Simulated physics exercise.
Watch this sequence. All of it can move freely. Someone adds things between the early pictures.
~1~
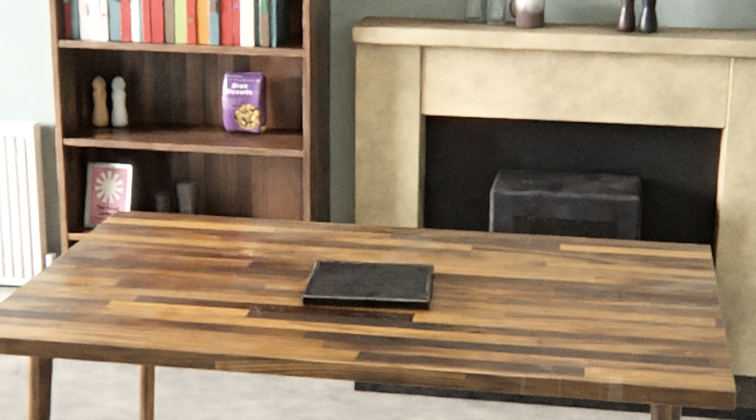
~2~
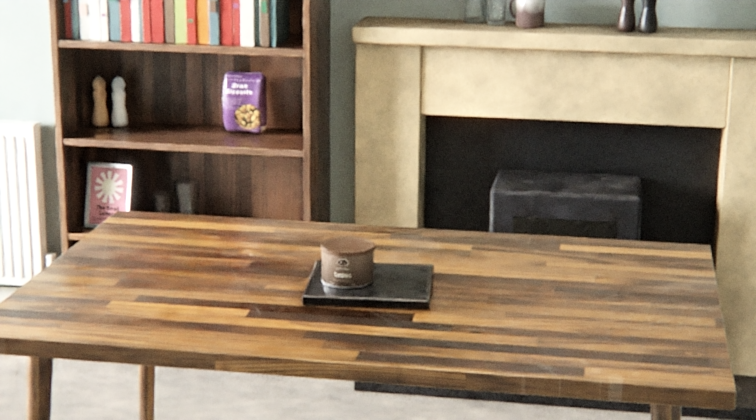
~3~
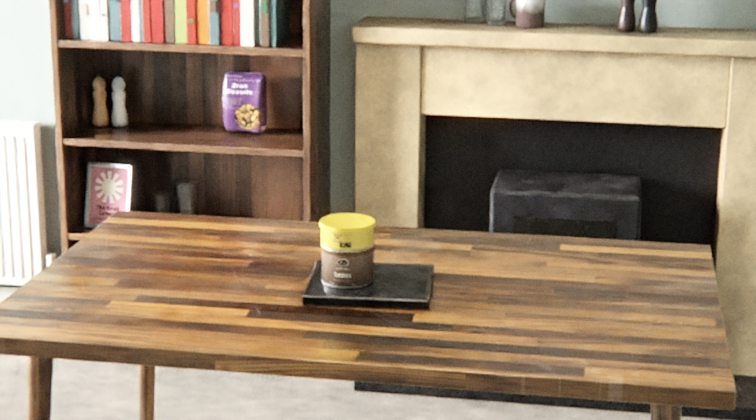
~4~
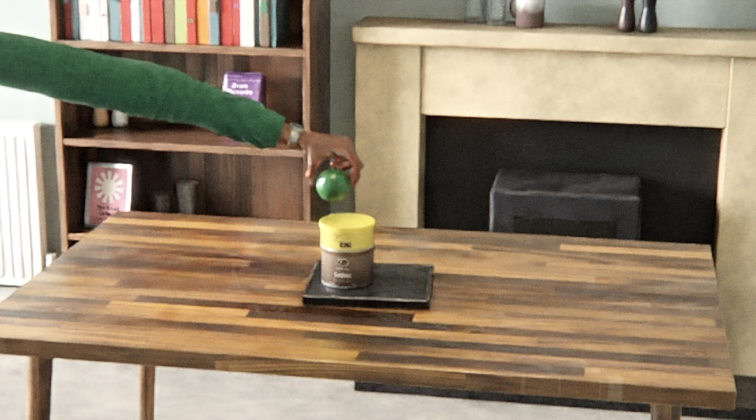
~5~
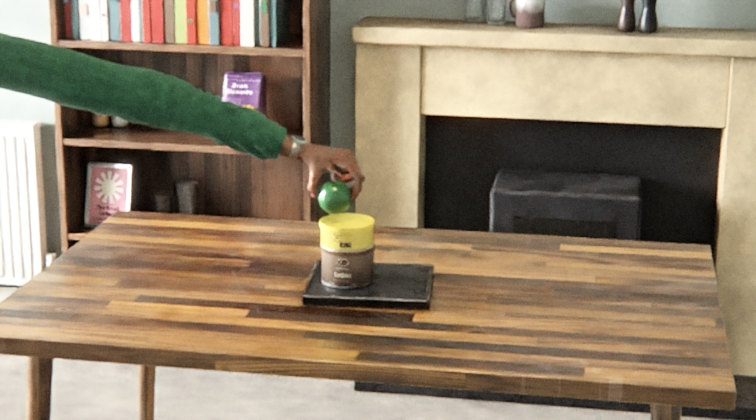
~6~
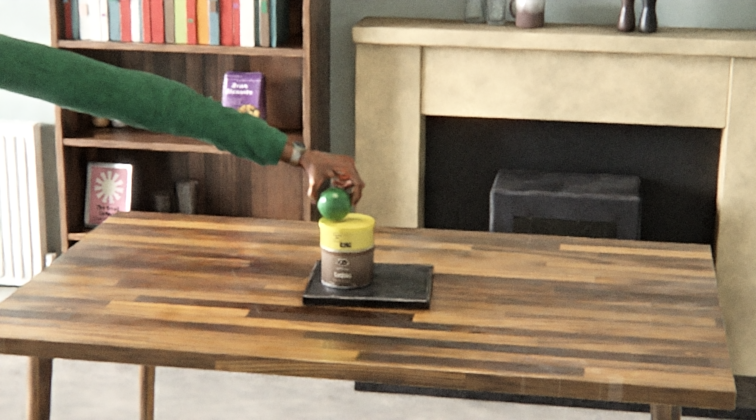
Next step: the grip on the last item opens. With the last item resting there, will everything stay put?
Yes, my guess is the pile will stay put.
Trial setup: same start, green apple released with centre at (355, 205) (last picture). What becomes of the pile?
Outcome: The pile is still standing.
Then, 0.60 s past the last view, nothing moves.
Then, 1.70 s past the last view, green apple resting near (334, 204).
Finally, all 4 still in place. Final places as the last picture's camera would see them, green apple near (334, 204). The pile stays up.
